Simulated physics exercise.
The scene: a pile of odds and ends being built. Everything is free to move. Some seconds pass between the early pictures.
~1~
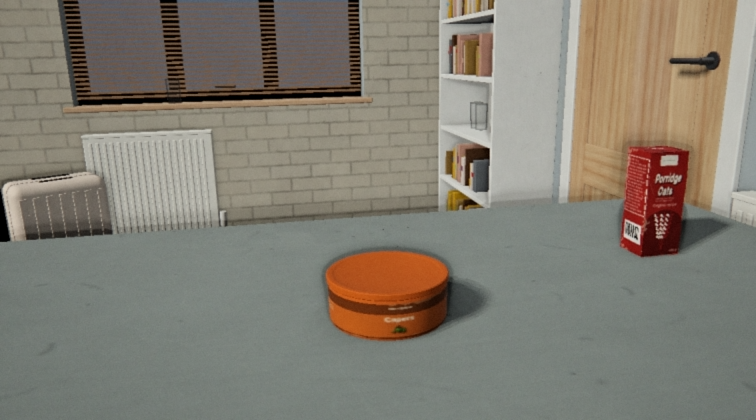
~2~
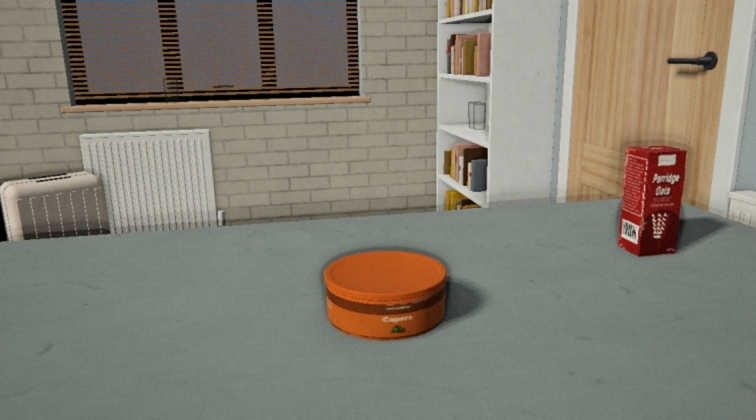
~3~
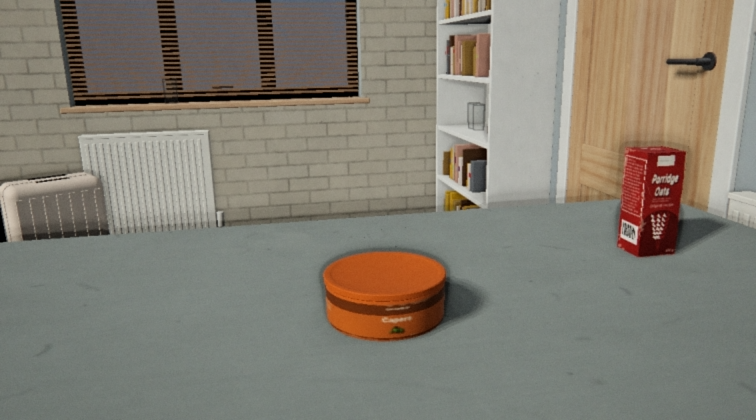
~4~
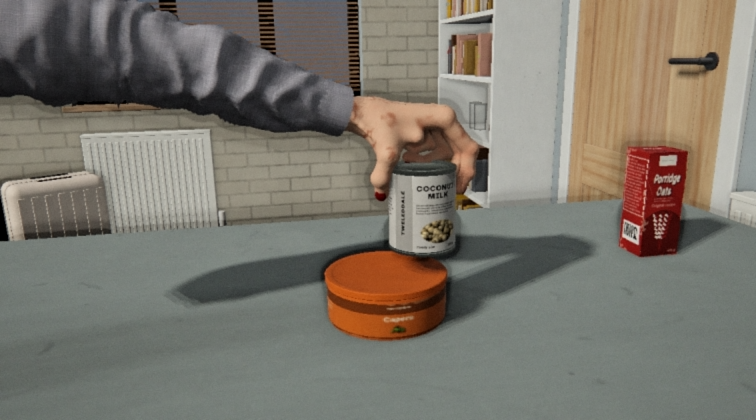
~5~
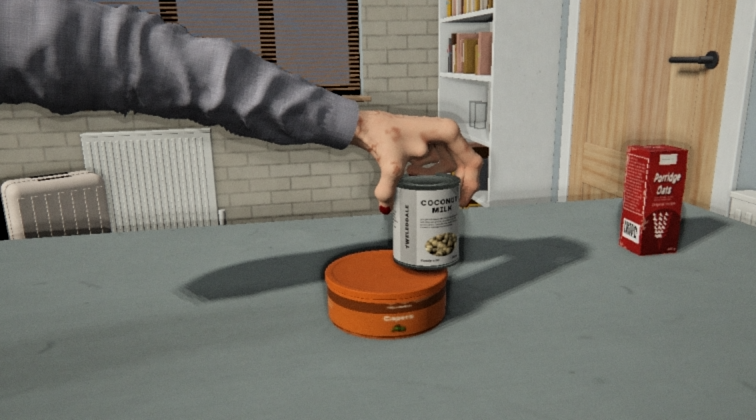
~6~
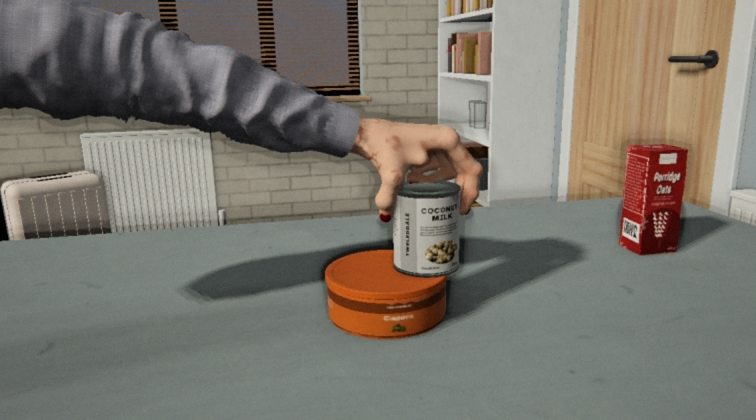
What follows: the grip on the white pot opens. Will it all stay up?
It stays up.
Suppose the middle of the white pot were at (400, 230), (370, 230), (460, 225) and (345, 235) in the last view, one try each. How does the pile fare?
First, it keeps its balance; second, it holds; third, it comes apart; fourth, it holds.
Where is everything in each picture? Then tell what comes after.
The last thing is not in view yet; red carton (653, 201), in the first picture.
The last thing is not in view yet; red carton (651, 200), in the second picture.
The last thing is not in view yet; red carton (650, 201), in the third picture.
Still above its spot; white pot (422, 206); red carton (652, 201), in the fourth picture.
Still above its spot; white pot (426, 219); red carton (652, 200), in the fifth picture.
Set down, still held; white pot (426, 227); red carton (652, 199), in the sixth picture.
Then, 0.20 s after the last picture, nothing has stirred.
Then, 0.60 s after the last picture, white pot resting near (426, 227).
At rest, all 3 in place. Seen from the same camera at the end, white pot near (426, 227). The pile holds.
